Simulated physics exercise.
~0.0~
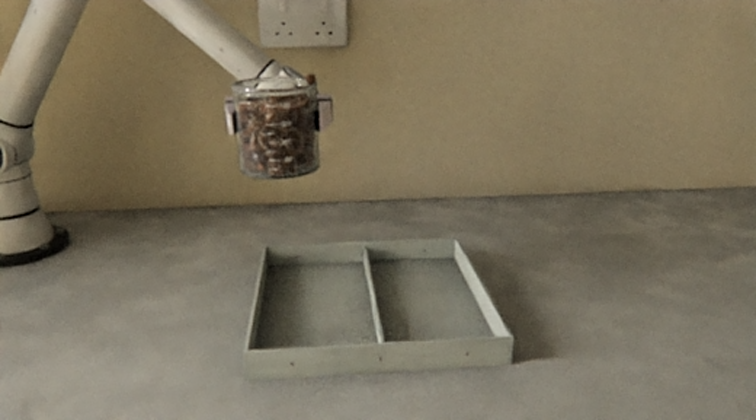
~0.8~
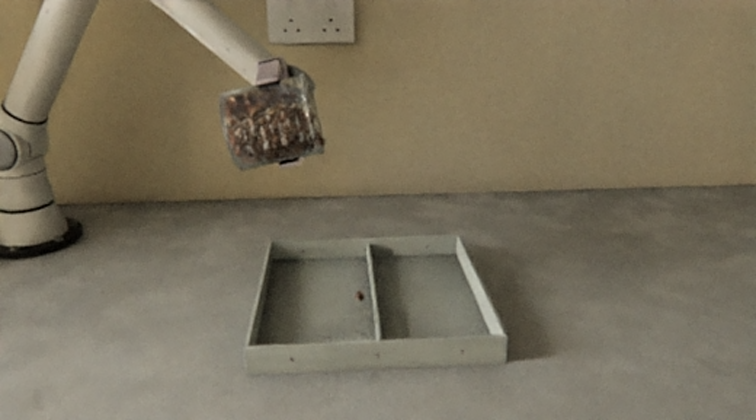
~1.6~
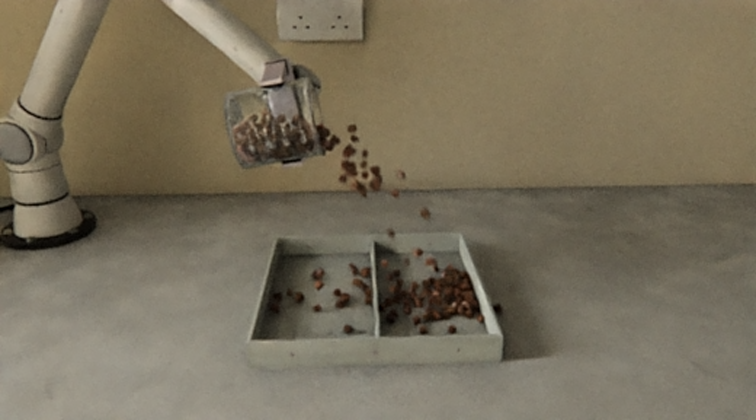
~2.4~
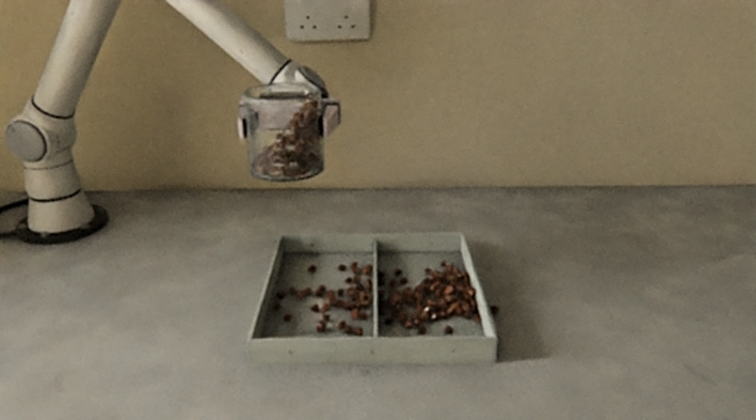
A robot arm tipped a clear tumbler of brown pellets over a divided tray, spilling them into both sections, mostly the right one, then turned it upright again, with plenty of pellets still inside and the rest scattered across the tray.
